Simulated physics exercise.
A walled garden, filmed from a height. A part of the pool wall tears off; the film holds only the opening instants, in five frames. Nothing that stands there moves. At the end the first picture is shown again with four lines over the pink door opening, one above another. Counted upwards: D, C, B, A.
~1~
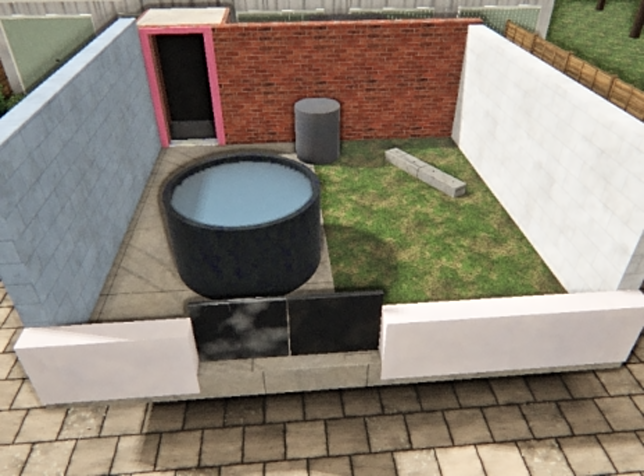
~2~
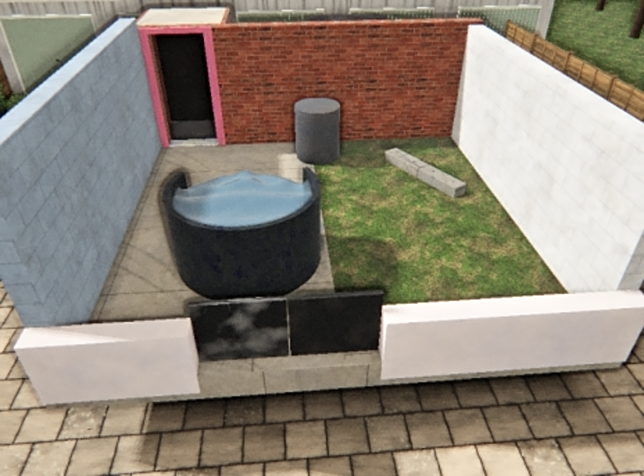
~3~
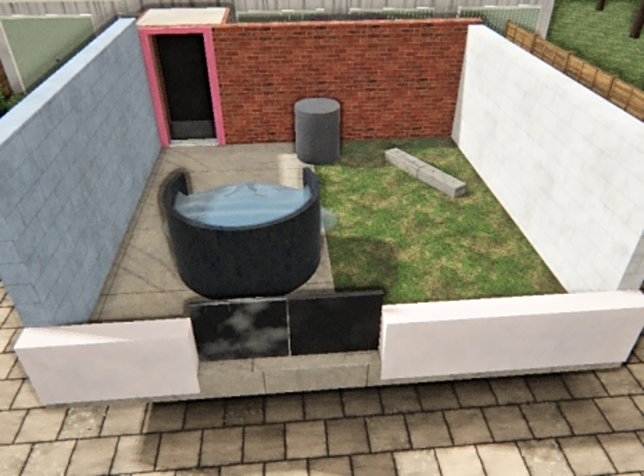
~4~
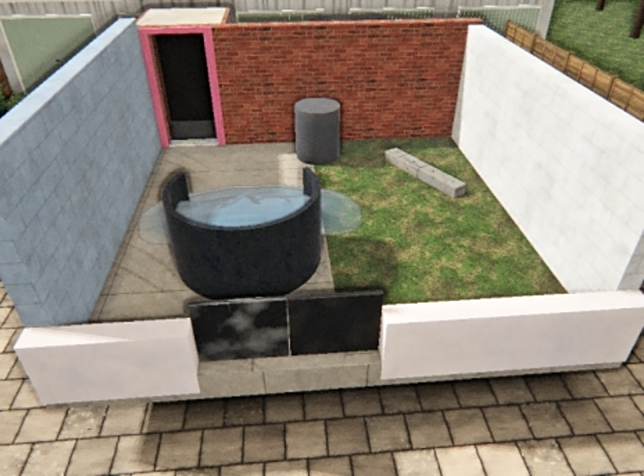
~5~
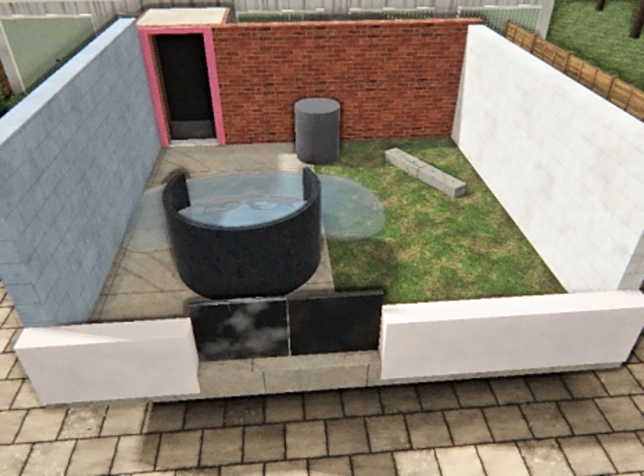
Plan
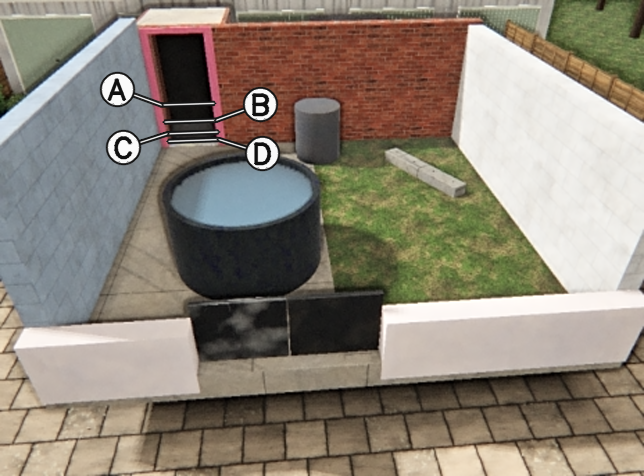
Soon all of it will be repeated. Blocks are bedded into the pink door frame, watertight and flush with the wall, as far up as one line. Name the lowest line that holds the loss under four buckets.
I would pick line B.
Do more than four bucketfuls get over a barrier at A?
No, that is safe.
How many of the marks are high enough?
Two of them.
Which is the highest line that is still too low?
The answer is C.
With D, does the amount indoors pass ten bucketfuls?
Yes, it does.
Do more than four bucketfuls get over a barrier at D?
Yes.
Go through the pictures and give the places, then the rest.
The first picture shows water in the pool at rest, its middle at (243, 193); foot of the pink doorway at (194, 146); shut gate at (287, 308).
In the second picture, water covers 2 % of the ground, its front hidden from here.
In the third picture, 6 % of the ground under water, visible out to (328, 217).
In the fourth picture, 13 % of the ground under water, visible out to (153, 209).
In the fifth picture, 23 % of the ground under water, visible out to (370, 193).
In white, A at (187, 104); B at (190, 121); C at (192, 132); D at (193, 140); from the bottom up D, C, B, A.
With A, nothing gets over.
With B, a splash gets over, under a bucket.
With C, about 12 bucketfuls get in.
With D, dozens of bucketfuls pour in.
